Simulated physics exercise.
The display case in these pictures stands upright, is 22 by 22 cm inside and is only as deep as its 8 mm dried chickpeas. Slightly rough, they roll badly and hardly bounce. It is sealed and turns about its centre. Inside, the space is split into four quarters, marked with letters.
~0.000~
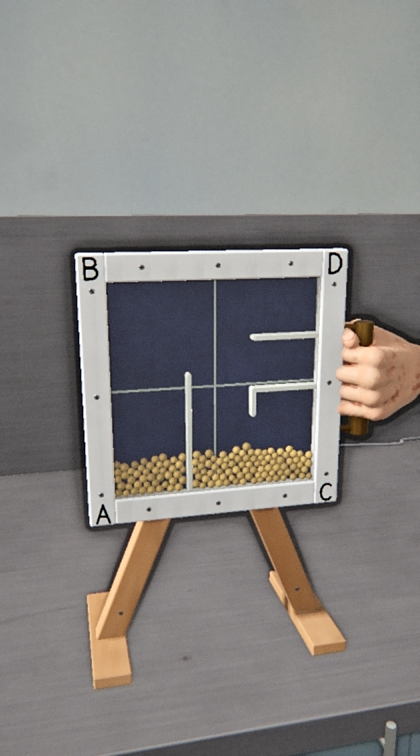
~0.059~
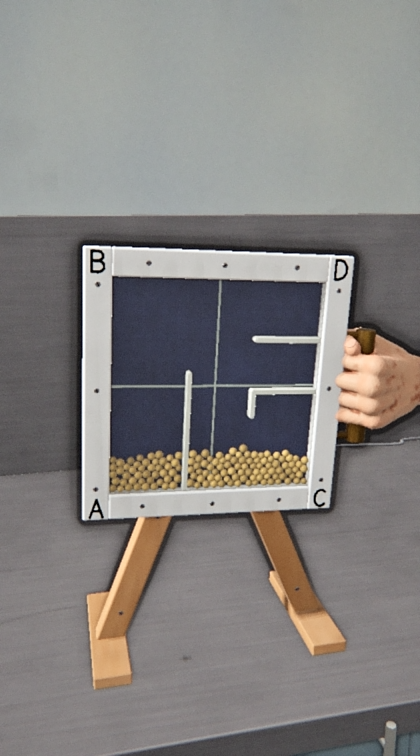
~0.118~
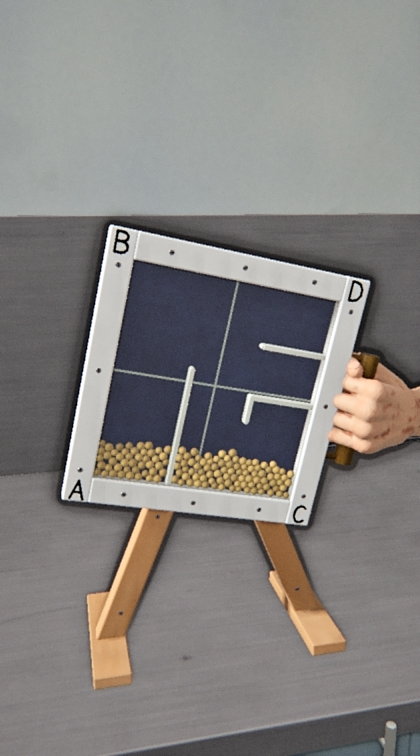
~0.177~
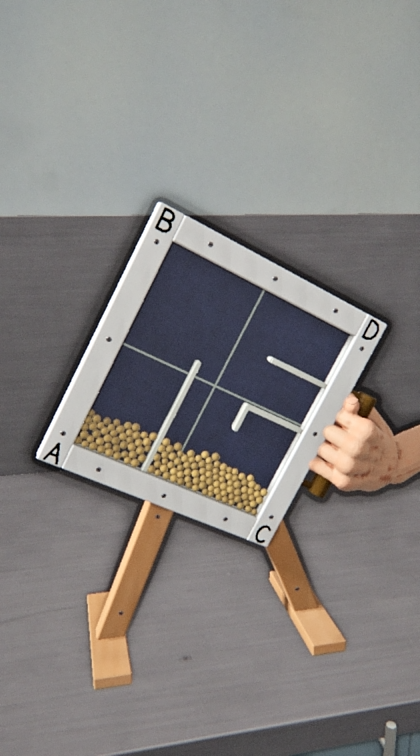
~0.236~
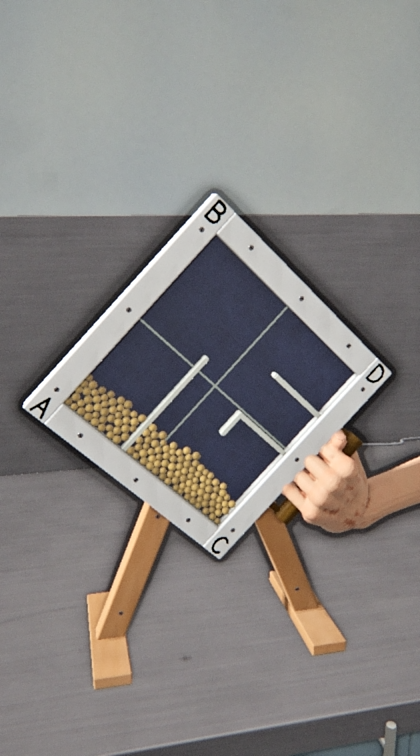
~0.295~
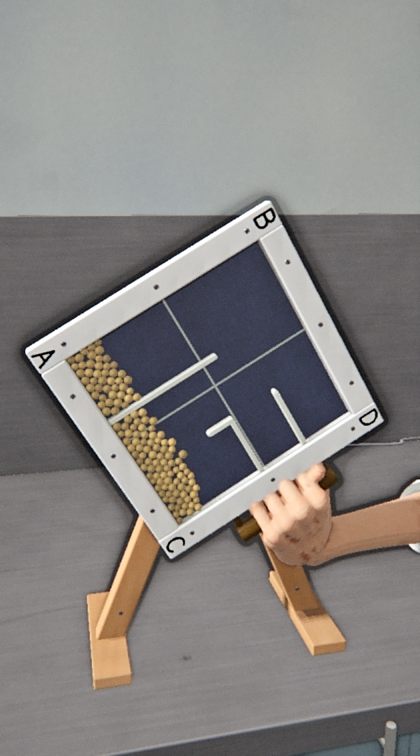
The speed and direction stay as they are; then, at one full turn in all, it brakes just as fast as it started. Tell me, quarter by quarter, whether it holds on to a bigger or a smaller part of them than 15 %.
Quarter A: Bigger. Quarter B: Smaller. Quarter C: Bigger. Quarter D: Smaller.
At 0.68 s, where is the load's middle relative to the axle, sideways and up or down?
4 cm left, 2 cm above.
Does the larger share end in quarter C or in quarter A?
More ends up in quarter A than in the other one.
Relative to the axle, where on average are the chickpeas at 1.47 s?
2 cm left, 8 cm below.
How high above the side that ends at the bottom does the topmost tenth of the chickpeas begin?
Somewhere near 5 cm, I'd say.
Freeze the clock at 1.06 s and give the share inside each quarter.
Quarter A: 25; quarter B: 40; quarter C: 35; quarter D: 0.
After 0.68 s it has turned 165°, the chickpeas' middle is 4 cm left of and 2 cm above the axle; by quarter, A 15 %, B 20 %, C 65 %.
After 1.06 s it has turned 269°, the chickpeas' middle is in line with and 2 cm below the axle; by quarter, A 25 %, B 40 %, C 35 %.
After 1.47 s it has turned 360°, the chickpeas' middle is 2 cm left of and 8 cm below the axle; by quarter, A 65 %, C 35 %.
In the end, by 2.5 s, A 60 %, B 0 %, C 40 %, D 0 %.
